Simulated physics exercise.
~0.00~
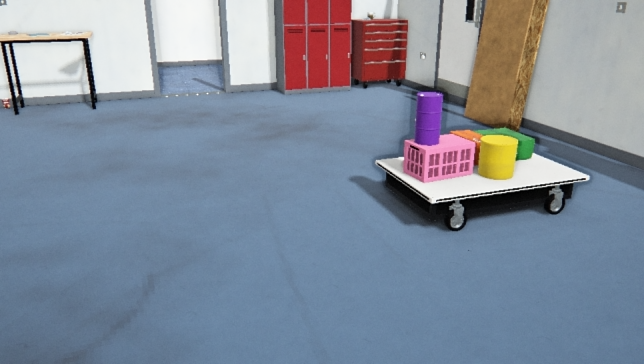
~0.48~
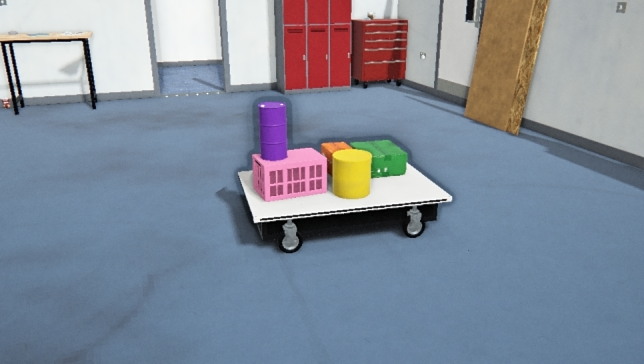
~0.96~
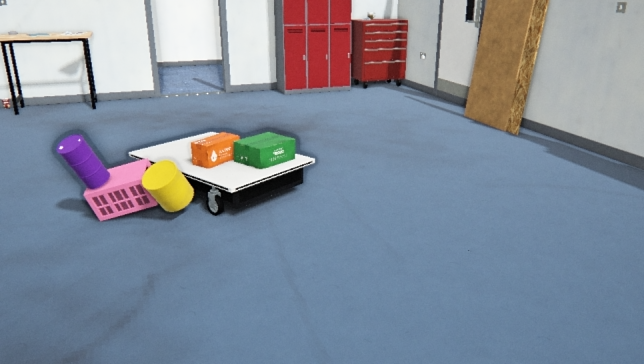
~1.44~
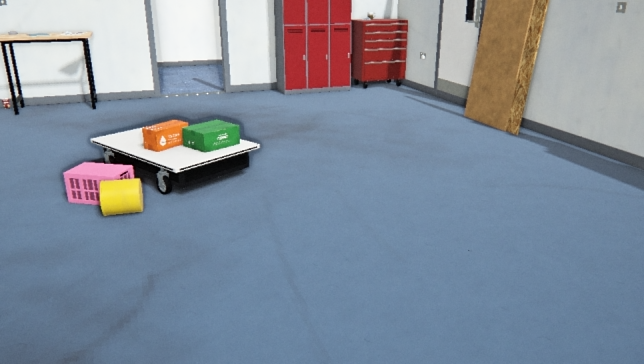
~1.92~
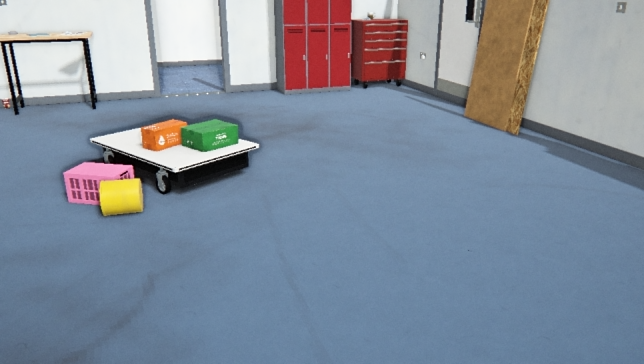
Flat white cart rolling left and turning, spilling a purple canister, pink crate and yellow pail while orange and green parcels stay aboard.
